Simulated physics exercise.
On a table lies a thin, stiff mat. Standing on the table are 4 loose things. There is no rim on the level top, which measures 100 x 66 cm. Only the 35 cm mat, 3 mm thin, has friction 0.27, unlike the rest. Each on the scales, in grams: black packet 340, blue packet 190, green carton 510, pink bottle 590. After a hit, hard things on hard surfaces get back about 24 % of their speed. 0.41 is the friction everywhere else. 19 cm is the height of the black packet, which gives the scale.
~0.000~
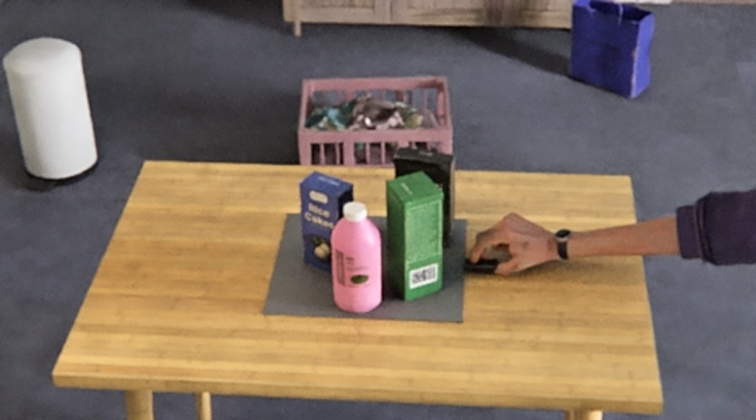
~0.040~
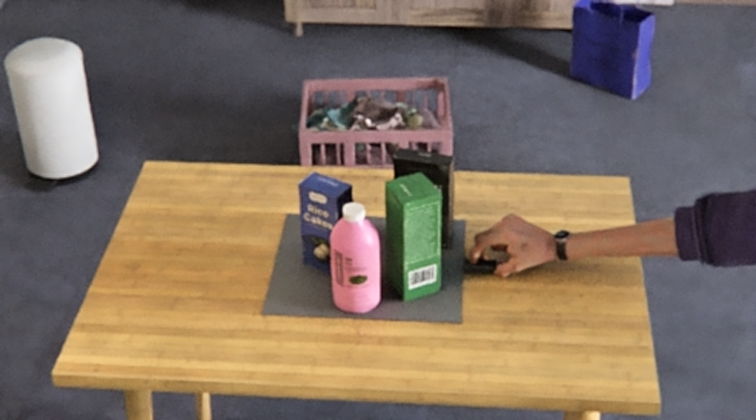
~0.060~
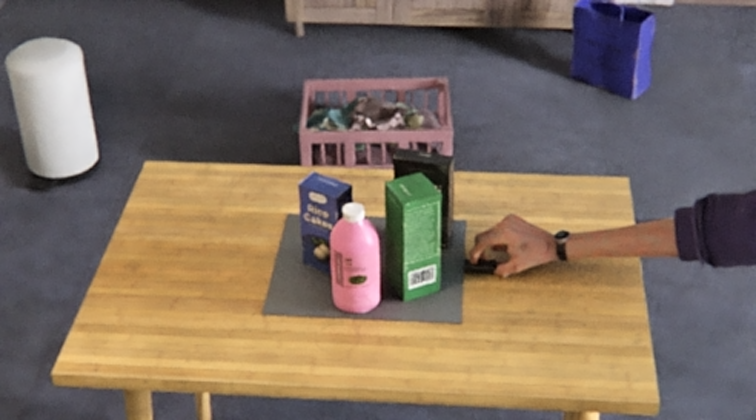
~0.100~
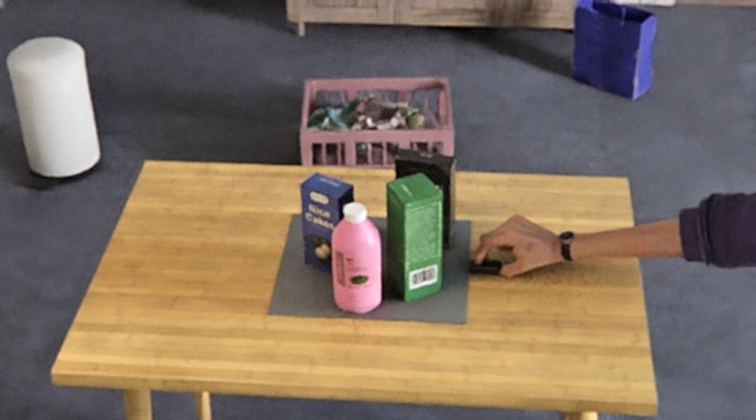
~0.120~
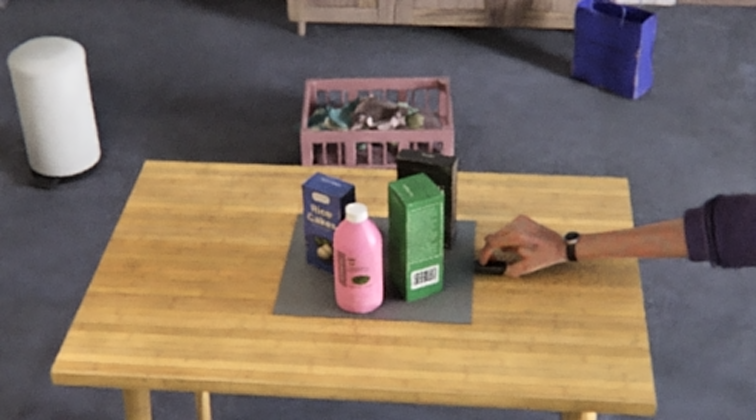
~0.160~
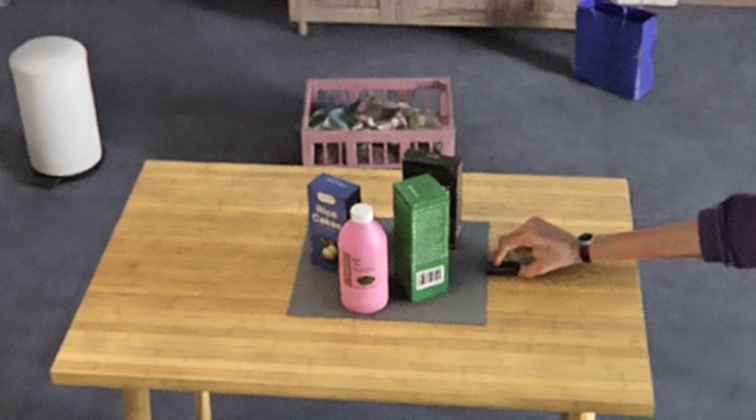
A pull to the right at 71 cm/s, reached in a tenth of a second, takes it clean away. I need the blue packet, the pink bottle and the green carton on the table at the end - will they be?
The blue packet will not be; the pink bottle will not be; the green carton will not be.
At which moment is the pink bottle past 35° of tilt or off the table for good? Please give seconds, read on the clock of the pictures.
Somewhere about 0.9 s.
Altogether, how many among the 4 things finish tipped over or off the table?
I count 4.
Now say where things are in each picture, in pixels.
In the first picture, mat out by 0 cm; blue packet (328, 225); pink bottle (356, 254); green carton (414, 237).
In the second picture, mat out by 0 cm; black packet (424, 199).
In the third picture, mat out by 0 cm; black packet (424, 199).
In the fourth picture, mat out by 1 cm; black packet (425, 199).
In the fifth picture, mat out by 2 cm; black packet (427, 199).
In the sixth picture, mat out by 5 cm; blue packet (335, 226) slid 2 cm; pink bottle (363, 256) slid 2 cm; green carton (420, 238) slid 2 cm.
After 0.36 s, mat out by 19 cm; pink bottle slid 13 cm near (428, 258); blue packet slid 13 cm near (397, 228); green carton slid 13 cm near (485, 241).
After 0.66 s, mat out by 40 cm; green carton slid 34 cm near (607, 246); blue packet slid 35 cm near (516, 233); pink bottle slid 35 cm near (551, 264).
After 0.96 s, mat out by 62 cm; black packet, green carton and pink bottle now off the table; blue packet slid 56 cm near (636, 238).
After 1.26 s, mat out by 82 cm; blue packet now off the table.
At rest (1.8 s), off the table, black packet, blue packet, green carton and pink bottle.
